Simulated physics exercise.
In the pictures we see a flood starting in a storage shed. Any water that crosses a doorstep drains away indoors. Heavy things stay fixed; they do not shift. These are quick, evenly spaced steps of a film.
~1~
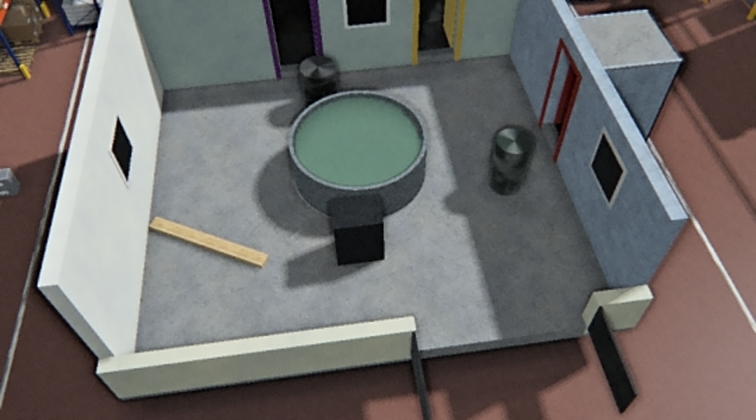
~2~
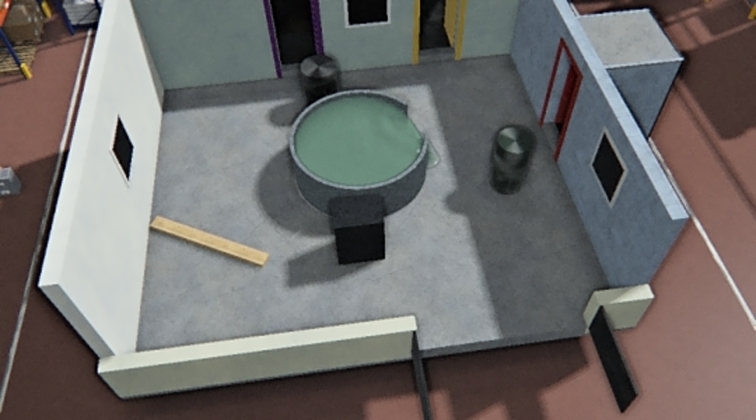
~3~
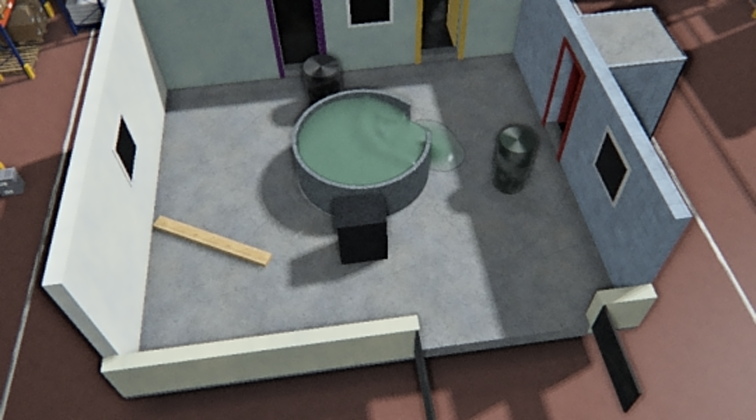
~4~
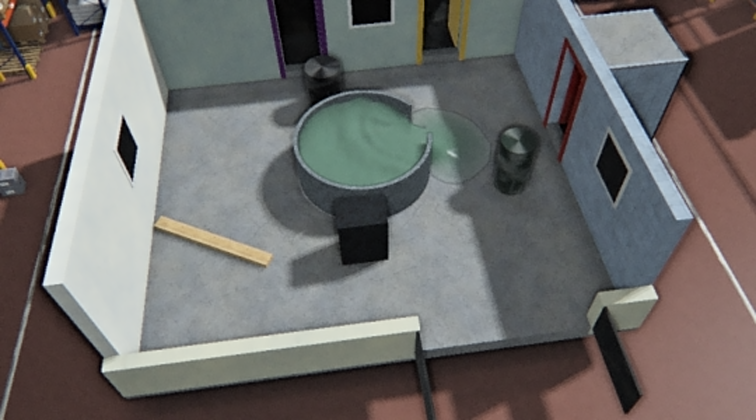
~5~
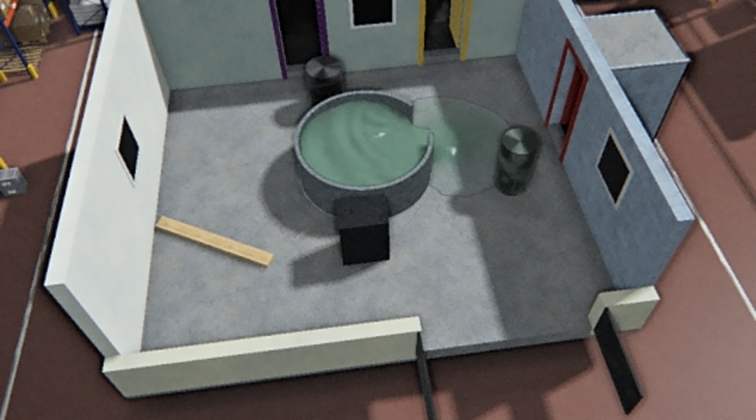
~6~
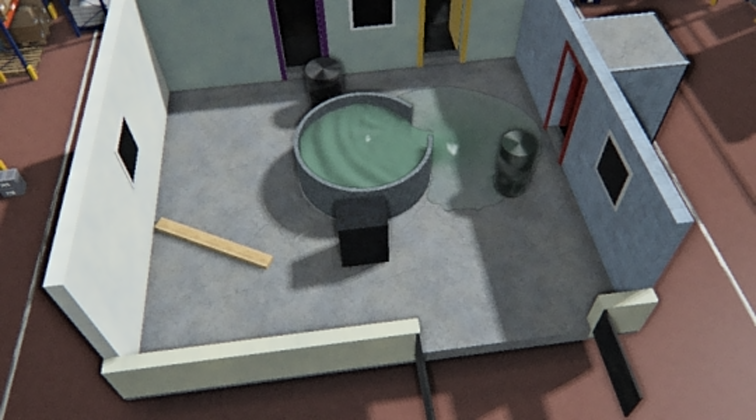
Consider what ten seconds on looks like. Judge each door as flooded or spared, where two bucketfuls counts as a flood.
The yellow door is spared, the purple door is spared, the red door is flooded.
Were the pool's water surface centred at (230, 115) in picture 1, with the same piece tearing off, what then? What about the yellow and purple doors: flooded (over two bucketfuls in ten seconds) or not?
From what I see, the yellow door remains below the mark and the purple door tops the mark too.
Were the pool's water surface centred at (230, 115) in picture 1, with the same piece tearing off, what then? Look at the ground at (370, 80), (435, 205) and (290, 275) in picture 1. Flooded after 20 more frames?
Going through the three places: In the spill, in the spill, out of reach.
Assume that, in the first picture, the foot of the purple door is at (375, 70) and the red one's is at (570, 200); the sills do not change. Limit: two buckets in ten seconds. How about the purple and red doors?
In that case the purple door stays inside the limit and the red door stays inside the limit.
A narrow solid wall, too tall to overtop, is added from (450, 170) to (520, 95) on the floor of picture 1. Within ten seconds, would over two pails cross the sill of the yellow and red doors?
I'd say the yellow door breaks the limit, and the red door keeps inside the limit.
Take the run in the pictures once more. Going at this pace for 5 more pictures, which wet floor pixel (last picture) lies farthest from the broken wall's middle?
Roughly at (509, 60).
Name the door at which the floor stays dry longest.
The one in purple.
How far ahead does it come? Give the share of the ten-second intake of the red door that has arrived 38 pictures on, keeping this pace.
Close to 95 %.
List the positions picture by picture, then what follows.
The first picture shows the pool at (358, 140) is whole and still.
In the second picture, the front is at a hidden place, out from the gap at (417, 139).
In the third picture, the front is at (460, 159), out from the gap at (420, 140).
In the fourth picture, water pours out at (421, 142) and has run to (485, 140).
In the fifth picture, water pours out at (422, 142) and has run to (507, 126).
In the sixth picture, the front is at (532, 121), out from the gap at (422, 144).
A moment on, water covers 20 % of the floor; the yellow door wet at the sill, nothing in, the purple door not reached, the red door over two buckets in.
Next, water covers 25 % of the floor; the yellow door wet at the sill, nothing in, the purple door not reached, the red door far over two buckets in.
Then, water covers 35 % of the floor; the yellow door under two buckets in, the purple door not reached, the red door far over two buckets in.
Later, water covers 60 % of the floor; the yellow door under two buckets in, the purple door wet at the sill, nothing in, the red door far over two buckets in.
In the end, water covers 75 % of the floor; the yellow door under two buckets in, the purple door wet at the sill, nothing in, the red door far over two buckets in.
